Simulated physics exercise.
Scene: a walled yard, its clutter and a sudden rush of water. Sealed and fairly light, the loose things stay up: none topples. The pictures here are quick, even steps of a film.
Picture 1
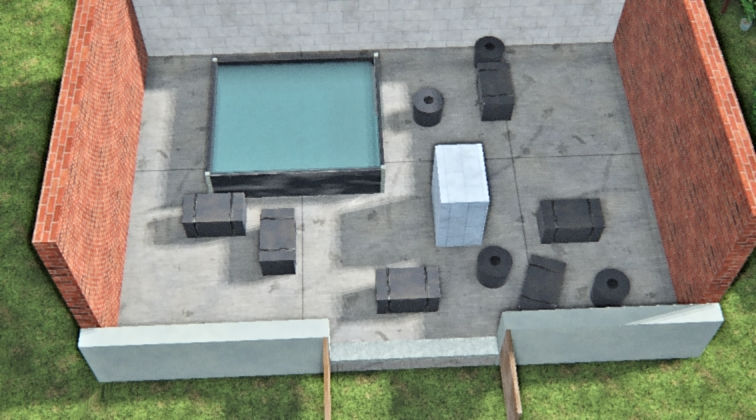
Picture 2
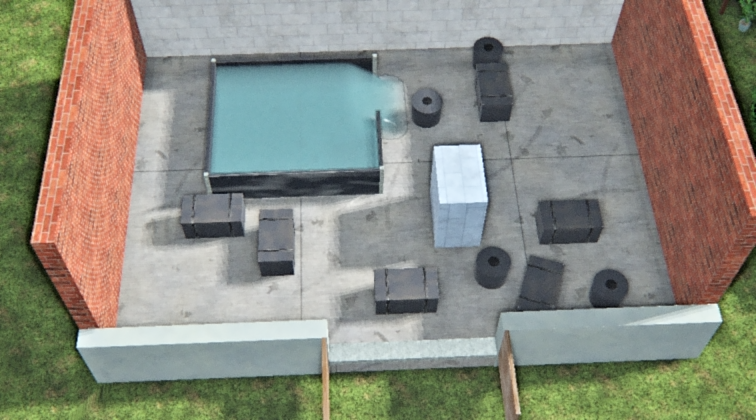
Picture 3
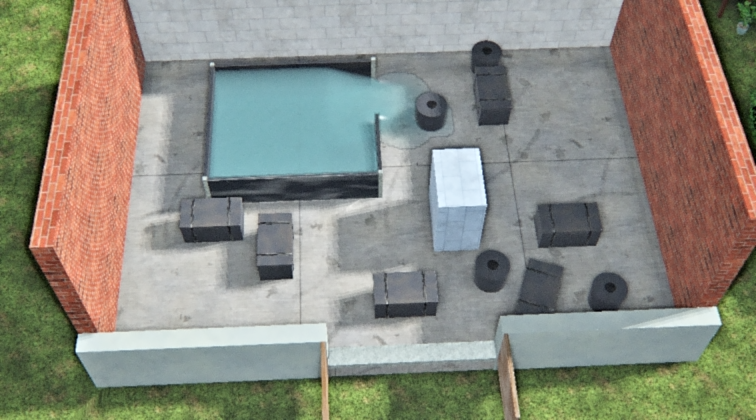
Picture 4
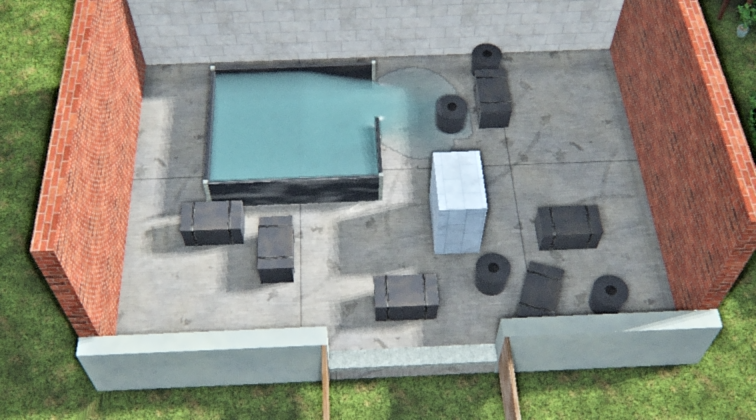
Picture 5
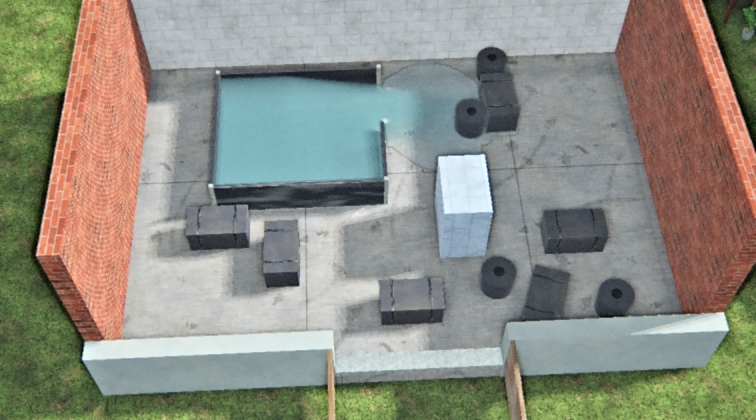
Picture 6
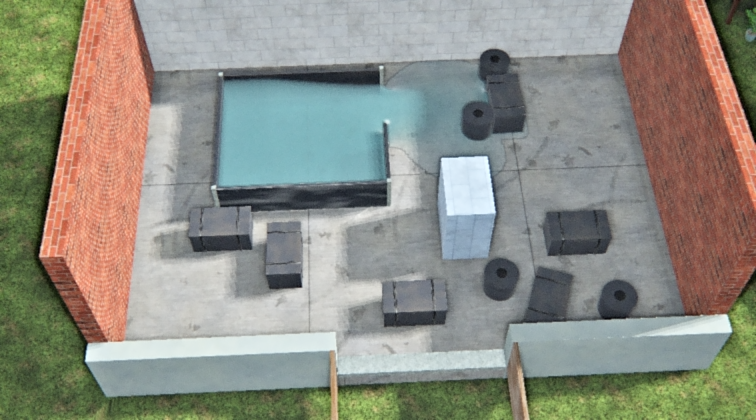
In a walled yard, water gushes from a pool and pushes a dark tub right.
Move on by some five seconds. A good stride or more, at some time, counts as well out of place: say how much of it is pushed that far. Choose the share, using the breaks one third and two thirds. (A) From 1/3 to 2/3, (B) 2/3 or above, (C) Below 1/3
The answer is A.
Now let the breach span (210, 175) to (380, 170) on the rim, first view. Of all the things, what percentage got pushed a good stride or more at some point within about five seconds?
By my reckoning, around 30 percent.
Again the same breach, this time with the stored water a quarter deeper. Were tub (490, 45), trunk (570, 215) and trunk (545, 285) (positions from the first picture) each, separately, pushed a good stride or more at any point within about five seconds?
Note, listed order: Covered it / covered it / covered it.
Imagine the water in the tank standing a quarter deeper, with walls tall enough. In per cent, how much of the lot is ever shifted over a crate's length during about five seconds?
That comes to 60 % of the lot.
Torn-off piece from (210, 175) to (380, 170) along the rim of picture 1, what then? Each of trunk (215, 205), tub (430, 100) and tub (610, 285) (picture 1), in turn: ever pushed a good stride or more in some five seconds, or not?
In turn: Cleared that distance, stayed short, stayed short.
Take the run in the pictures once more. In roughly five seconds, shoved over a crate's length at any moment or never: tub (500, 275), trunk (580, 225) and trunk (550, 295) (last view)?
Working through them in turn, I get never that far off, shoved clear, then never that far off.
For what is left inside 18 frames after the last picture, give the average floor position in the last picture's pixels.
In the last view, somewhere about (502, 252).
A moment on, 1 of 10 are well off their spots; 1 afloat.
Next, 3 of 10 are well off their spots; 2 afloat.
Later, 3 of 10 are well off their spots; 2 afloat.
In the end, 5 of 10 are well off their spots, and 5 have been at some point; 5 afloat.
